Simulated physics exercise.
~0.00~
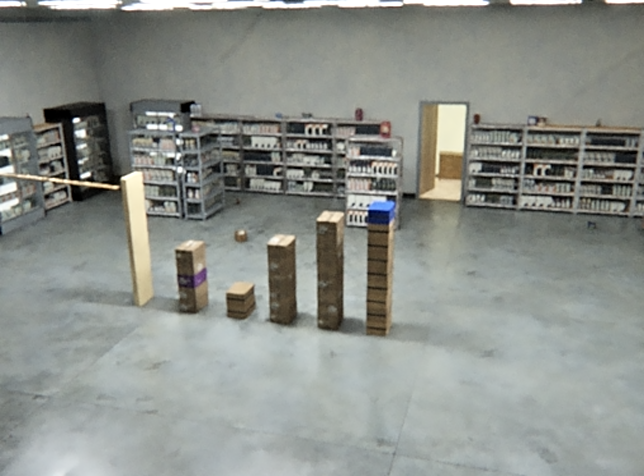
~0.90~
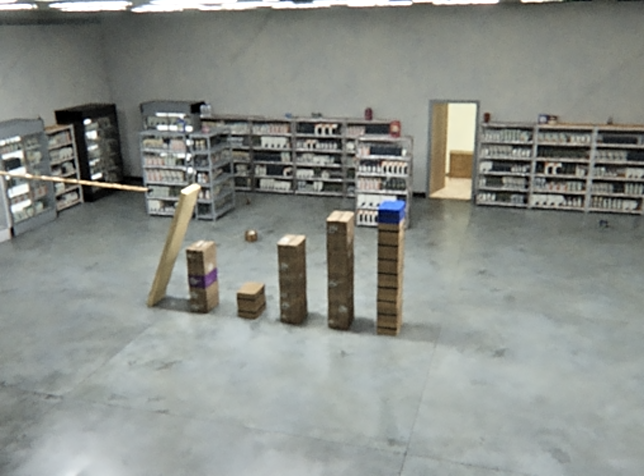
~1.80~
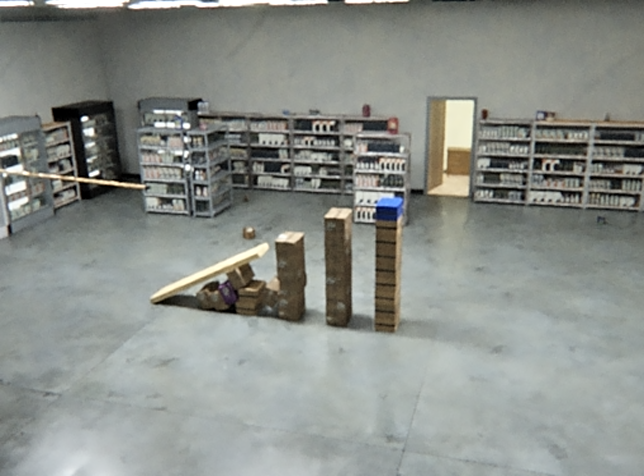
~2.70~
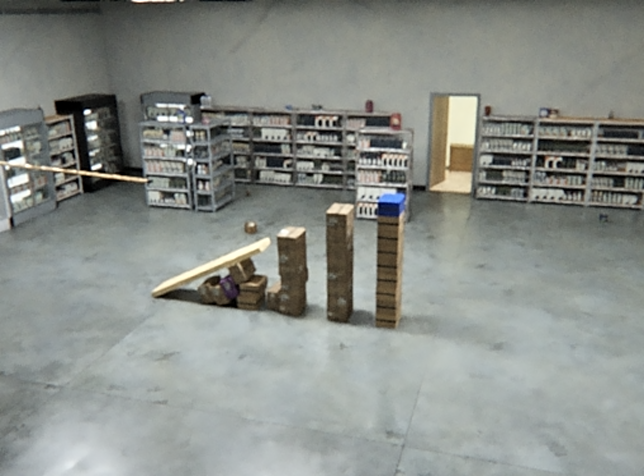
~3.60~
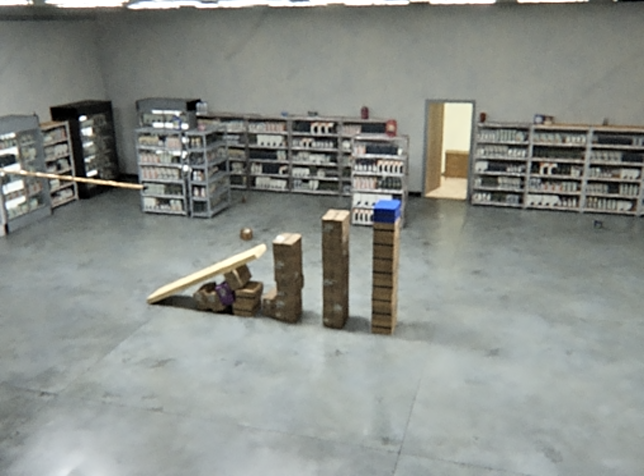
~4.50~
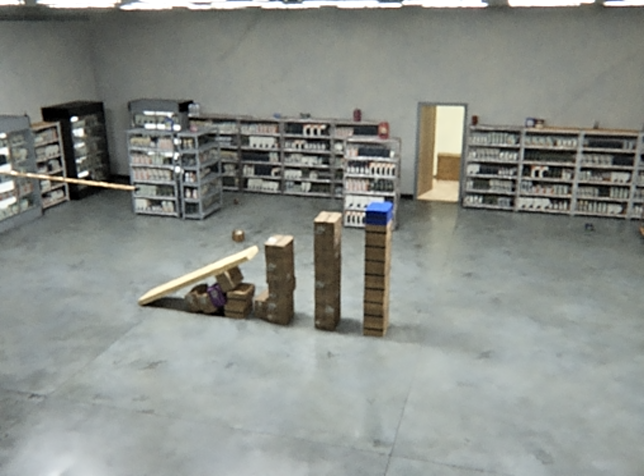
The video shows a pole pushing an upright board rightward into a row of parcel stacks on a shop floor. The board topples onto the nearest stacks, knocking down the one with a purple parcel, and rests slanted over the heap while the taller stacks, including the blue-topped one, remain standing.
